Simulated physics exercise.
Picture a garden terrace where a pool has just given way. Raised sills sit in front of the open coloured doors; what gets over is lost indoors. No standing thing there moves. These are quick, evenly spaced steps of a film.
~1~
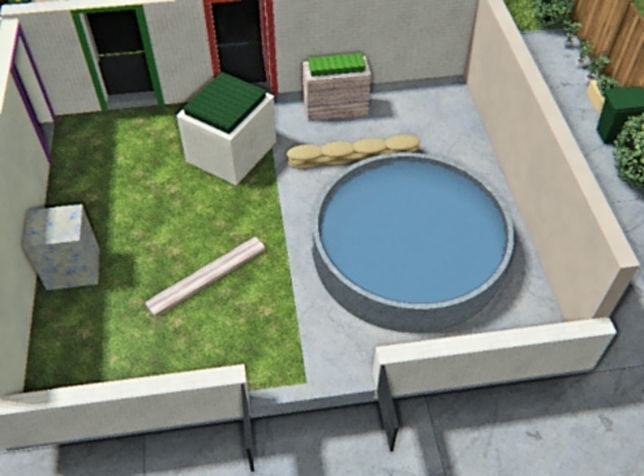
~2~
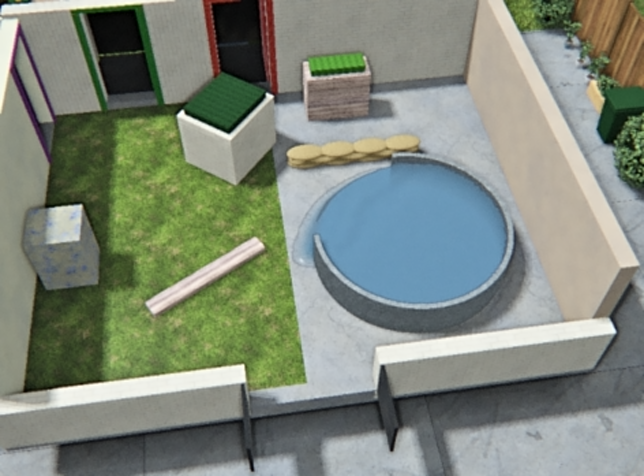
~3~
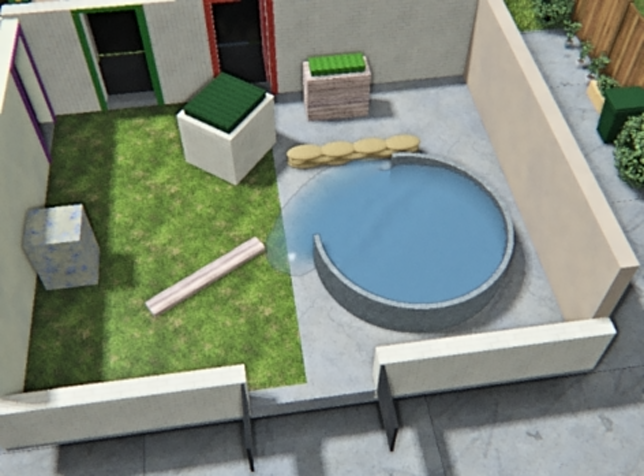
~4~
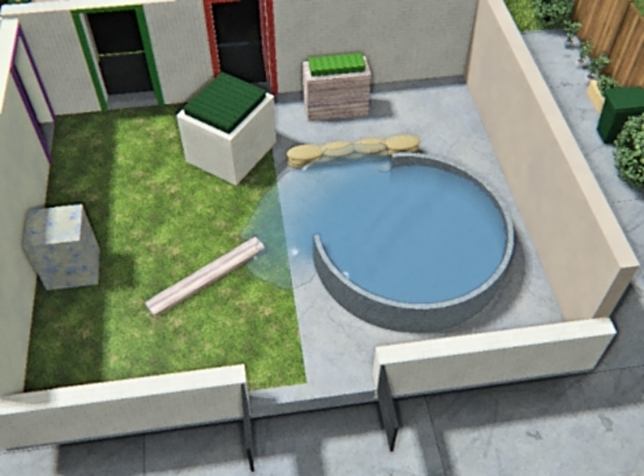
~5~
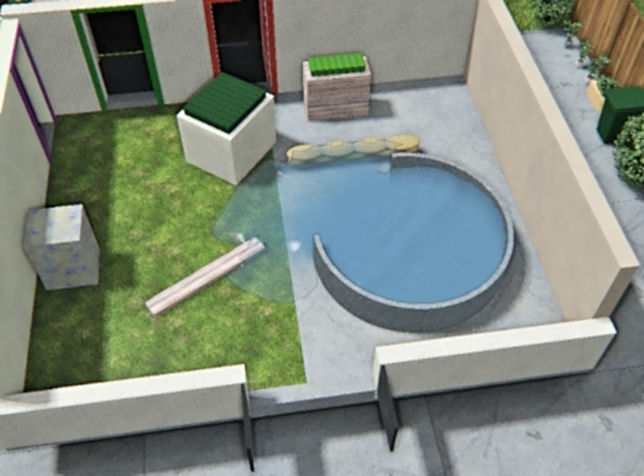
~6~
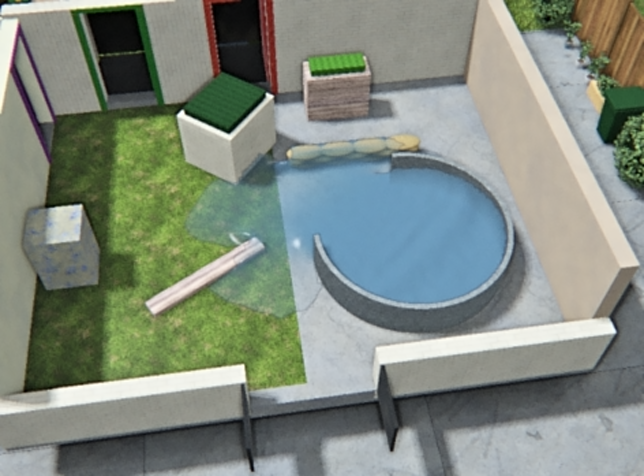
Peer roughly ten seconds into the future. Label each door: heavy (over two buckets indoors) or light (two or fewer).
Red door - light; green door - light; purple door - heavy.
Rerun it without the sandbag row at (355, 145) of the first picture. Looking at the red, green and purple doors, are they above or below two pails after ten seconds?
Here's how it plays out: The red door ends up above, the green door ends up below, and the purple door ends up above.
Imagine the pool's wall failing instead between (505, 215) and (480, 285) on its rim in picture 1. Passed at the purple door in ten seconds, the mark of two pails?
I reckon the purple one doesn't reach it.
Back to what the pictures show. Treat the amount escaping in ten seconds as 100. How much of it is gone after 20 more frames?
Roughly 0 percent of it.
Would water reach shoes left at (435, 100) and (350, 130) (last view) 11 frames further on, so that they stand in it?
Taking them as listed, I'd call them not wet and soaked.
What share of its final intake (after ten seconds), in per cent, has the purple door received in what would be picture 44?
Close to 35 %.
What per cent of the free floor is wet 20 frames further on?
About 75 per cent.
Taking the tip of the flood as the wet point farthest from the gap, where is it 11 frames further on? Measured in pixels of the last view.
Look around (68, 202).
A moment on, water covers 25 % of the floor; the red door not reached, the green door not reached, the purple door not reached.
Next, water covers 45 % of the floor; the red door not reached, the green door not reached, the purple door not reached.
Then, water covers 75 % of the floor; the red door wet at the sill, nothing in, the green door not reached, the purple door wet at the sill, nothing in.
Later, water covers 90 % of the floor; the red door wet at the sill, nothing in, the green door wet at the sill, nothing in, the purple door over two buckets in.
In the end, water covers 95 % of the floor; the red door under two buckets in, the green door wet at the sill, nothing in, the purple door far over two buckets in.
